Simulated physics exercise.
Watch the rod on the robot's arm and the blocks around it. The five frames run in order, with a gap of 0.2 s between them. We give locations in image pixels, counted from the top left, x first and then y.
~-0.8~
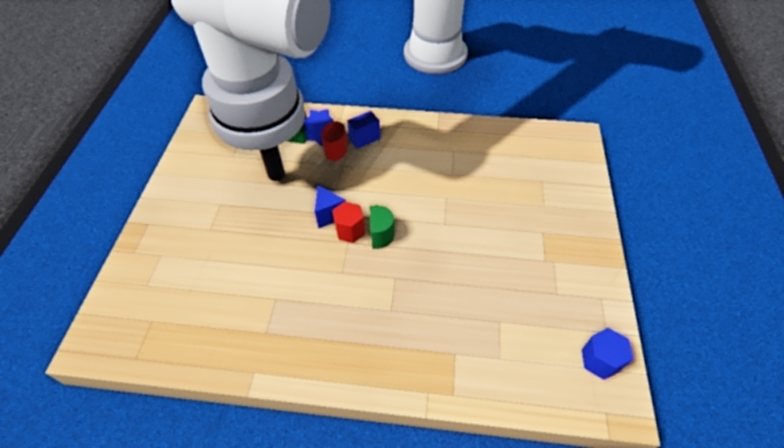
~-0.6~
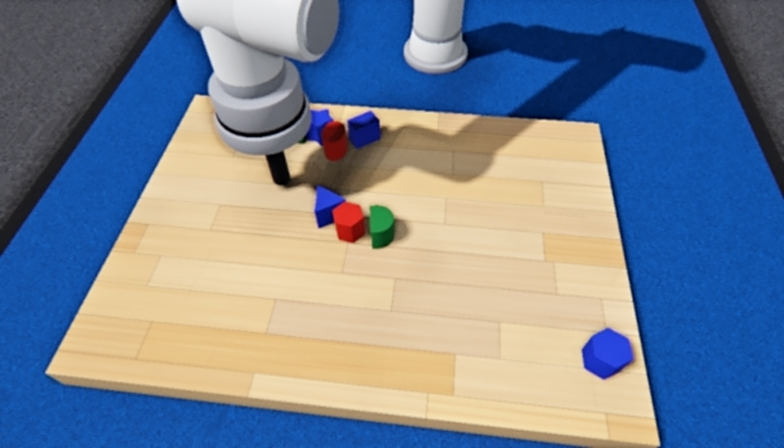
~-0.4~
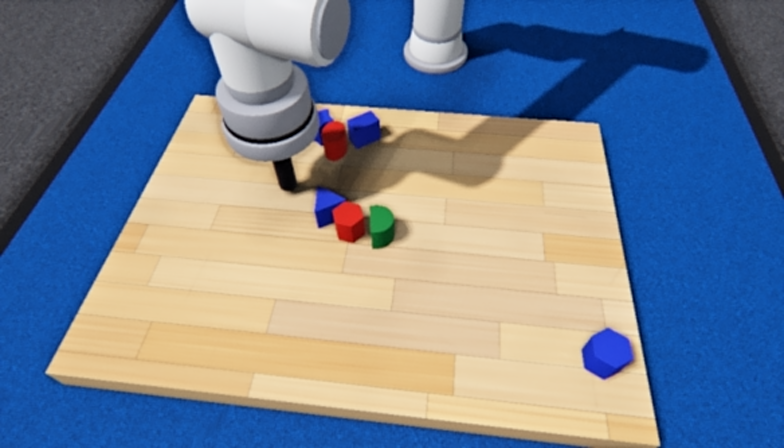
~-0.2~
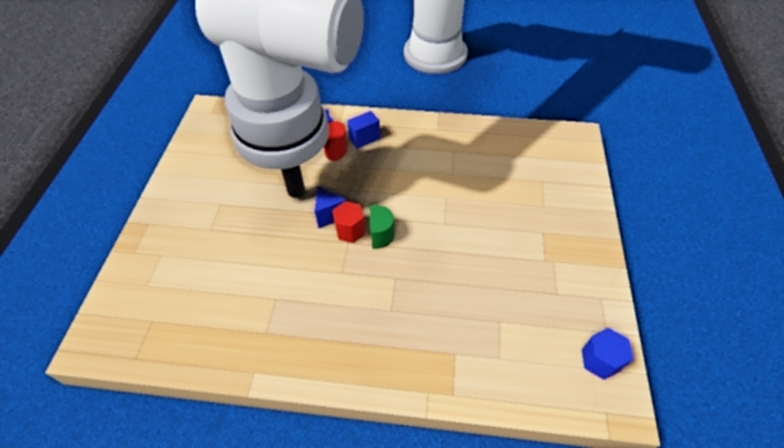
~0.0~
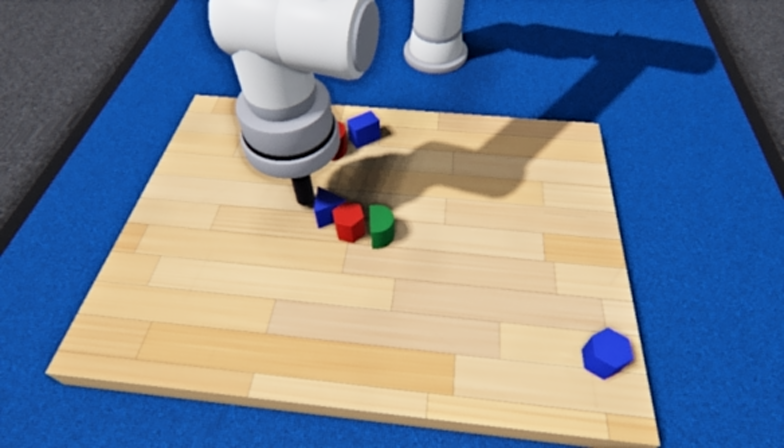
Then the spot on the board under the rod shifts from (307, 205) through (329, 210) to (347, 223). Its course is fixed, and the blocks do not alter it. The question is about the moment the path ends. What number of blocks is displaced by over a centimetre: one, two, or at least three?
Three or more blocks.
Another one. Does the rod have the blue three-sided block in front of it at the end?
Yes - that is the case.
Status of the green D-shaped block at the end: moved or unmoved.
It does get moved.
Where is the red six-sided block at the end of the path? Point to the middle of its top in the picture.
The centre of its top face lies at (361, 232).
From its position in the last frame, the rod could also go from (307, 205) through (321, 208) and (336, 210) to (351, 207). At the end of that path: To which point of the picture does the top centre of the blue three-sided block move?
The spot you're after is about (361, 201) in the image.
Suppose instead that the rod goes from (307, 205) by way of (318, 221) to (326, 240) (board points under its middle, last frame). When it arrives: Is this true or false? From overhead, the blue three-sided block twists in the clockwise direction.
That statement is not accurate.
The first path, step by step. Halfway along, rod at (329, 205); blue three-sided block at (344, 201), turned 15° clockwise; red six-sided block at (354, 219), turned 30° clockwise.
At the end, rod at (346, 217); blue three-sided block at (363, 211), turned 20° clockwise; red six-sided block at (361, 232), turned 40° clockwise; green D-shaped block at (392, 221).
